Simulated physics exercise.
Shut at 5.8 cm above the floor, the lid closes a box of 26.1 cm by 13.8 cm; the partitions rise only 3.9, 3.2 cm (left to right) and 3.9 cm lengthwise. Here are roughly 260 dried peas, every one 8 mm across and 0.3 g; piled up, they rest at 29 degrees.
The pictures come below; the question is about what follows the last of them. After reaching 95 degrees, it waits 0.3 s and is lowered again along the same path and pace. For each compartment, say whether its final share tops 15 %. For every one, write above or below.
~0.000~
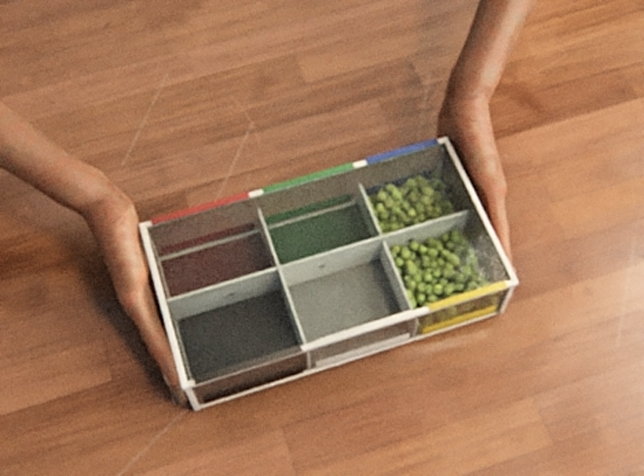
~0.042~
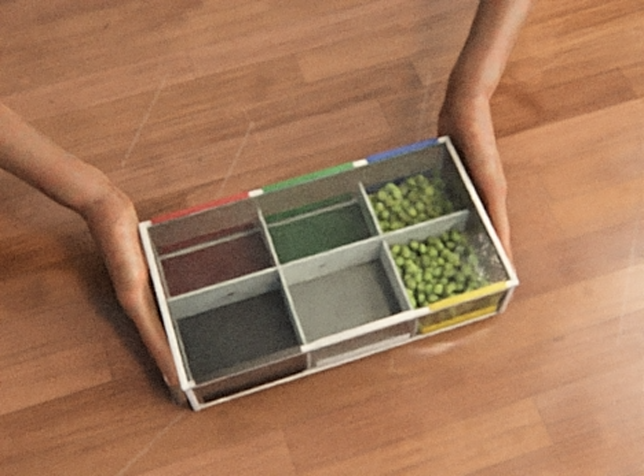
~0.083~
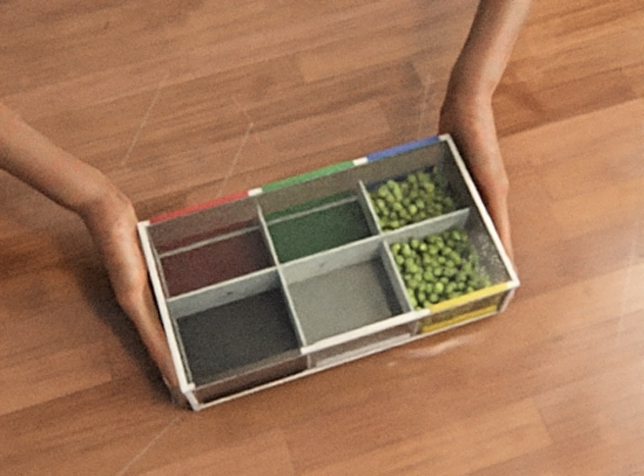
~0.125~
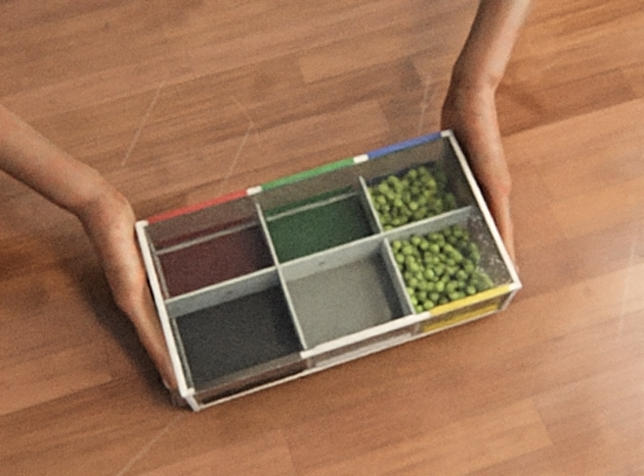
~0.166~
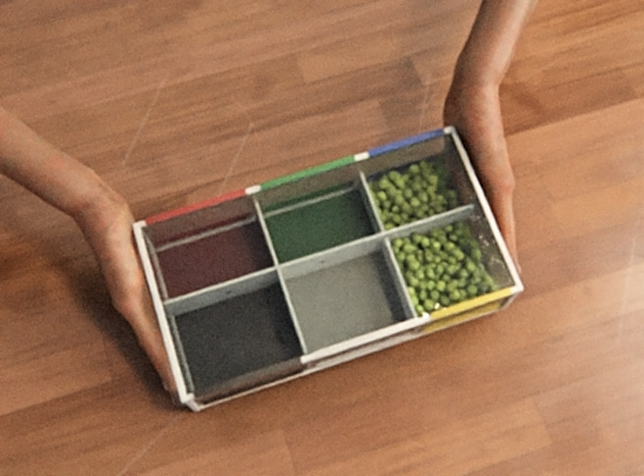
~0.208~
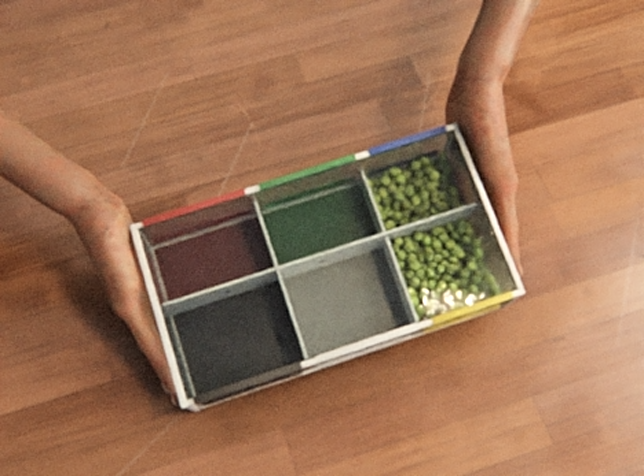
Red below, blue below, green below, yellow above, white above, black below.
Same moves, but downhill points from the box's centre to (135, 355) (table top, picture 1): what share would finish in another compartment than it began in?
Estimate: Near 90 per cent.
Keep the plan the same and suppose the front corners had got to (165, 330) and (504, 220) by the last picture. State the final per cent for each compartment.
By the end, red has 5%, blue has 60%, green has 25%, yellow has 15%, white has 0% and black has 0%.
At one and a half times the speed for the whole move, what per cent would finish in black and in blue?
Black = 10 %; blue = 5 %.
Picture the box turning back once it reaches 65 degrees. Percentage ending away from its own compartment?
Near 0 in a hundred, I think.
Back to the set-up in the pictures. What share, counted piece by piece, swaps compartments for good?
Around 50 per cent.
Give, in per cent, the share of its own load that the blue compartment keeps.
Something like 20 in a hundred.
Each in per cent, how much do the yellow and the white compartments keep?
Yellow 45 %, white 40 %.
Then, at 1.34 s, tilt 95 degrees; blue 25 %, yellow 60 %, white 15 %.
Then, at 2.09 s, tilt 50 degrees; blue 10 %, yellow 45 %, white 35 %, black 10 %.
After 2.87 s, tilt 0 degrees; blue 10 %, yellow 45 %, white 40 %, black 10 %.
In the end, at 3.5 s, red 0 %, blue 10 %, green 0 %, yellow 45 %, white 40 %, black 10 %.
